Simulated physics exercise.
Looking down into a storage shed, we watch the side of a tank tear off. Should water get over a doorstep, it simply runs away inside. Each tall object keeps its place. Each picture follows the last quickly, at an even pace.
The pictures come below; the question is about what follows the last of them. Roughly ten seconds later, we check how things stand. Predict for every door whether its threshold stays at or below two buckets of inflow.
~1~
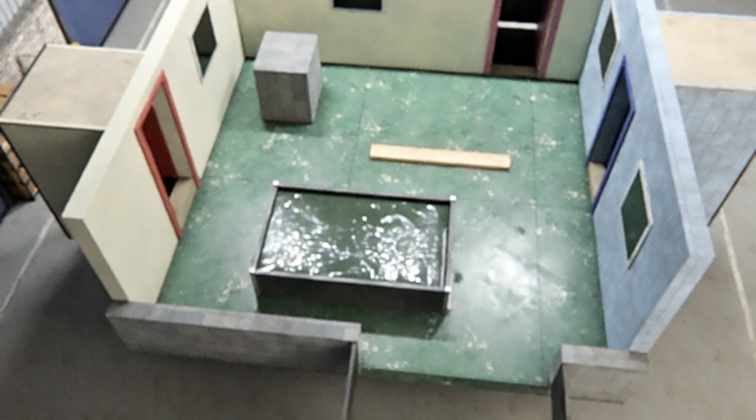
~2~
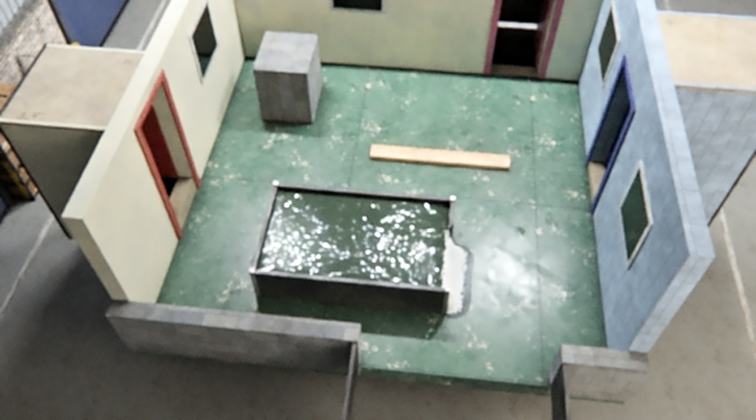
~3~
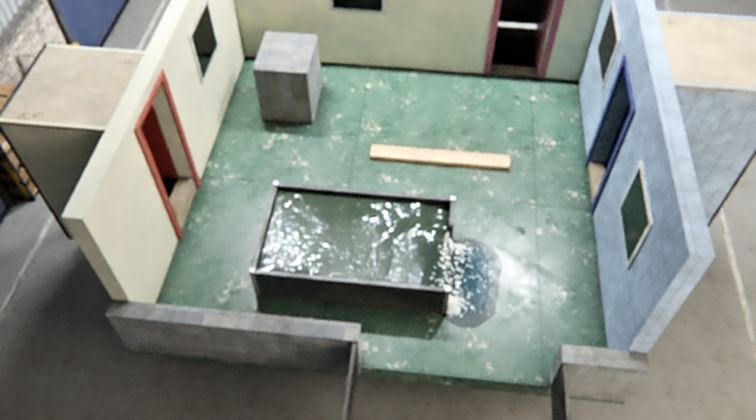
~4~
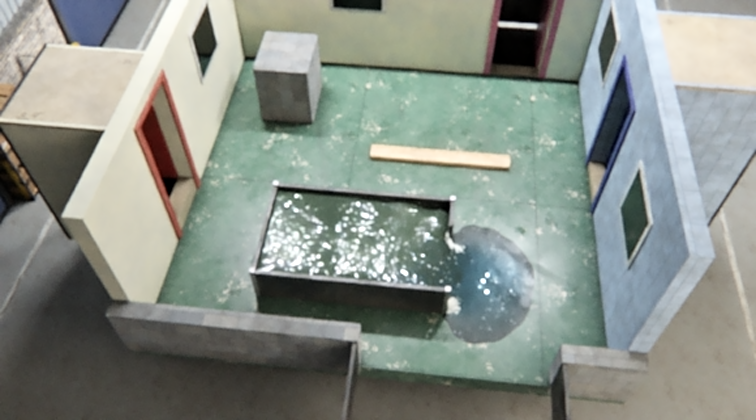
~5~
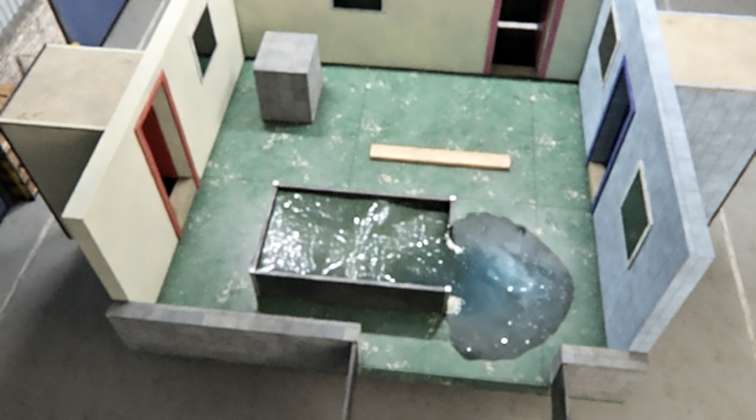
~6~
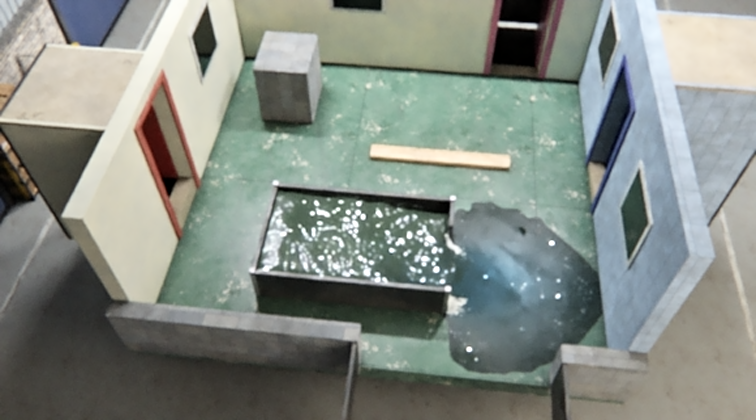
The blue door stays at or below. The red door stays at or below. The pink door goes above two buckets.
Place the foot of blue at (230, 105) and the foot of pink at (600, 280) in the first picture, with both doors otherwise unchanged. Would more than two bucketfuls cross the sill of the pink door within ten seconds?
Note: Pink door breaks the limit.
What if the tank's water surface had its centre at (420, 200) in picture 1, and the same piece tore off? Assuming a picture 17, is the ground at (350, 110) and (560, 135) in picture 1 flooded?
Result: Spared; inundated.
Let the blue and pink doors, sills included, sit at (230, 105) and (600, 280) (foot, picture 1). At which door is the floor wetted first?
The pink-painted one.
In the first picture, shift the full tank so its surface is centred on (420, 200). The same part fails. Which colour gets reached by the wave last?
I'd go with the red one.
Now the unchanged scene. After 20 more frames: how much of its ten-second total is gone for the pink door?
Close to 0 out of every hundred.
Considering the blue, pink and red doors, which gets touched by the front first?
The door marked blue.
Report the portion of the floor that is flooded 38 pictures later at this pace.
Roughly 50 percent, I'd say.
A moment on, water covers 15 % of the floor; the blue door not reached, the red door not reached, the pink door not reached.
Next, water covers 20 % of the floor; the blue door wet at the sill, nothing in, the red door not reached, the pink door not reached.
Then, water covers 30 % of the floor; the blue door wet at the sill, nothing in, the red door not reached, the pink door wet at the sill, nothing in.
Later, water covers 50 % of the floor; the blue door wet at the sill, nothing in, the red door not reached, the pink door over two buckets in.
In the end, water covers 80 % of the floor; the blue door wet at the sill, nothing in, the red door wet at the sill, nothing in, the pink door far over two buckets in.
